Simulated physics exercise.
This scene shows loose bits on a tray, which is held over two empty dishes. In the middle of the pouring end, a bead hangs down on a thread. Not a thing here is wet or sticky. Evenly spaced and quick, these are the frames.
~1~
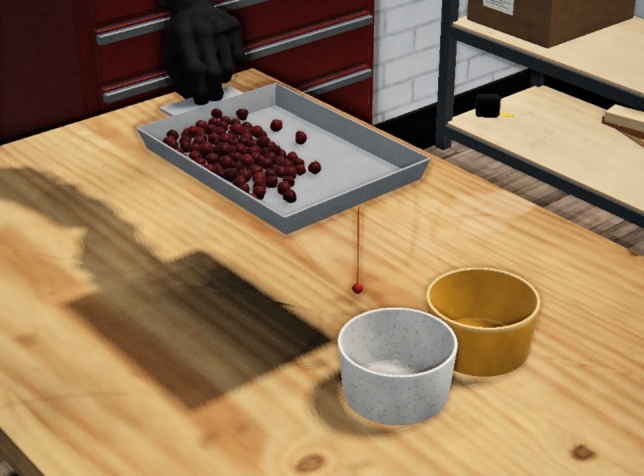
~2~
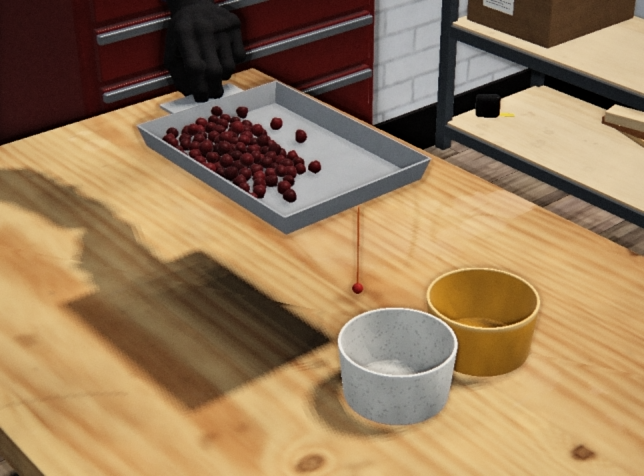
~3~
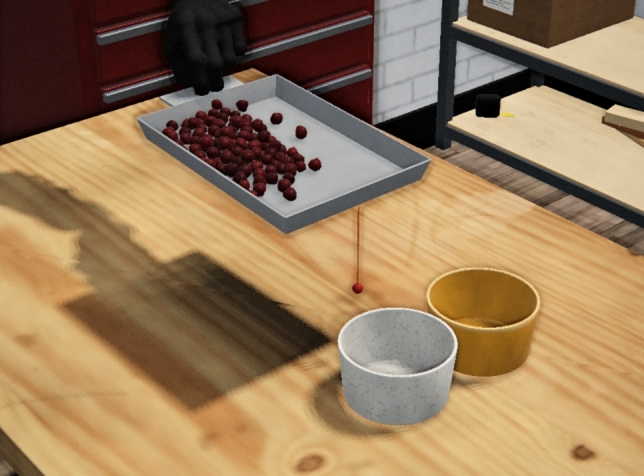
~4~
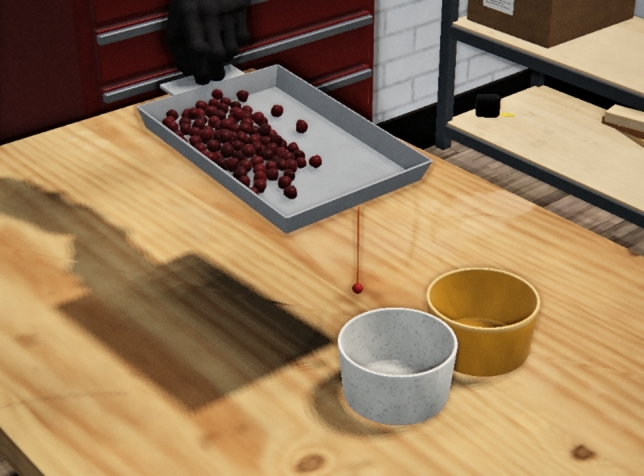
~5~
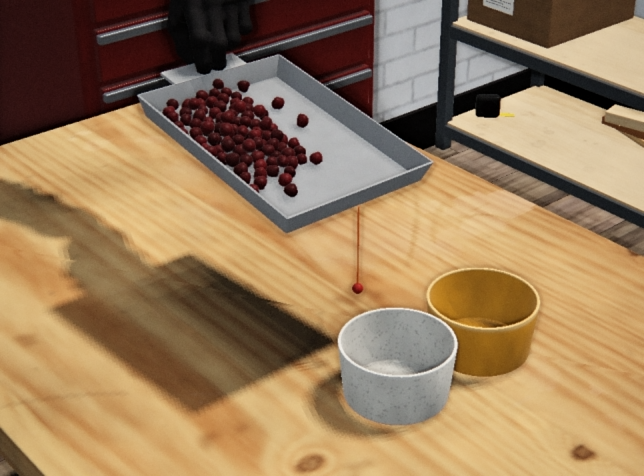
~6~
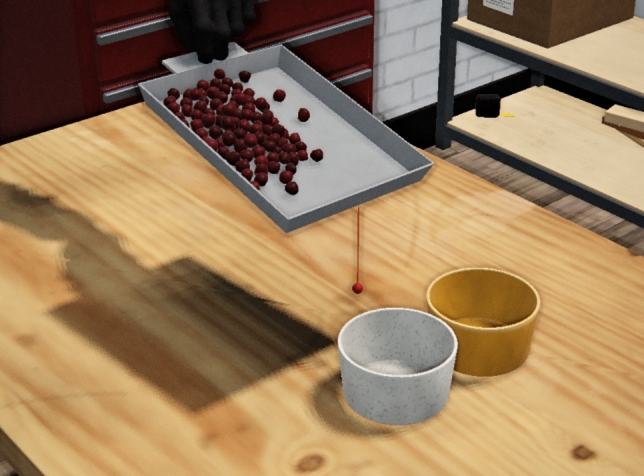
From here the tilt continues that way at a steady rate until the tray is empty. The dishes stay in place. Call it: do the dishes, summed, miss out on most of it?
No, most of it lands in them.
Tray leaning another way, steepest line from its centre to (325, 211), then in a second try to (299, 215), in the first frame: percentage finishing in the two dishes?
I'd put it at some 40 % and then some 10 %.
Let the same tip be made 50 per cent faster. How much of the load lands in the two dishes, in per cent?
About 80 in a hundred.
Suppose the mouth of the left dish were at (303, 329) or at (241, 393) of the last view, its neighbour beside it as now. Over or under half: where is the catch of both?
Well, not up to half at the first spot and not up to half at the second.
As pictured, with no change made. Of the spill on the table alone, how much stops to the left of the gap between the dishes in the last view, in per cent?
It comes to 90 per cent or so.
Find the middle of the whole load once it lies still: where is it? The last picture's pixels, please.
About (416, 378).
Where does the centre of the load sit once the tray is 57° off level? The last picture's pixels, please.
(346, 168).
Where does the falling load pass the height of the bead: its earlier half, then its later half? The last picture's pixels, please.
For the early half I get (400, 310), and for the late half (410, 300).
Soon, tray tipped steeply; nearly all on the tray; a stray few in the left dish; a stray few in the right dish.
A while on, tray tipped right over; most on the tray; a stray few in the left dish; a stray few in the right dish; a stray few outside both; a small part in the air.
Towards the end, tray tipped past a quarter turn; about half in the left dish; about a third in the right dish; about a quarter outside both.
Finally, tray tipped past a quarter turn; about half in the left dish; about a third in the right dish; about a quarter outside both.
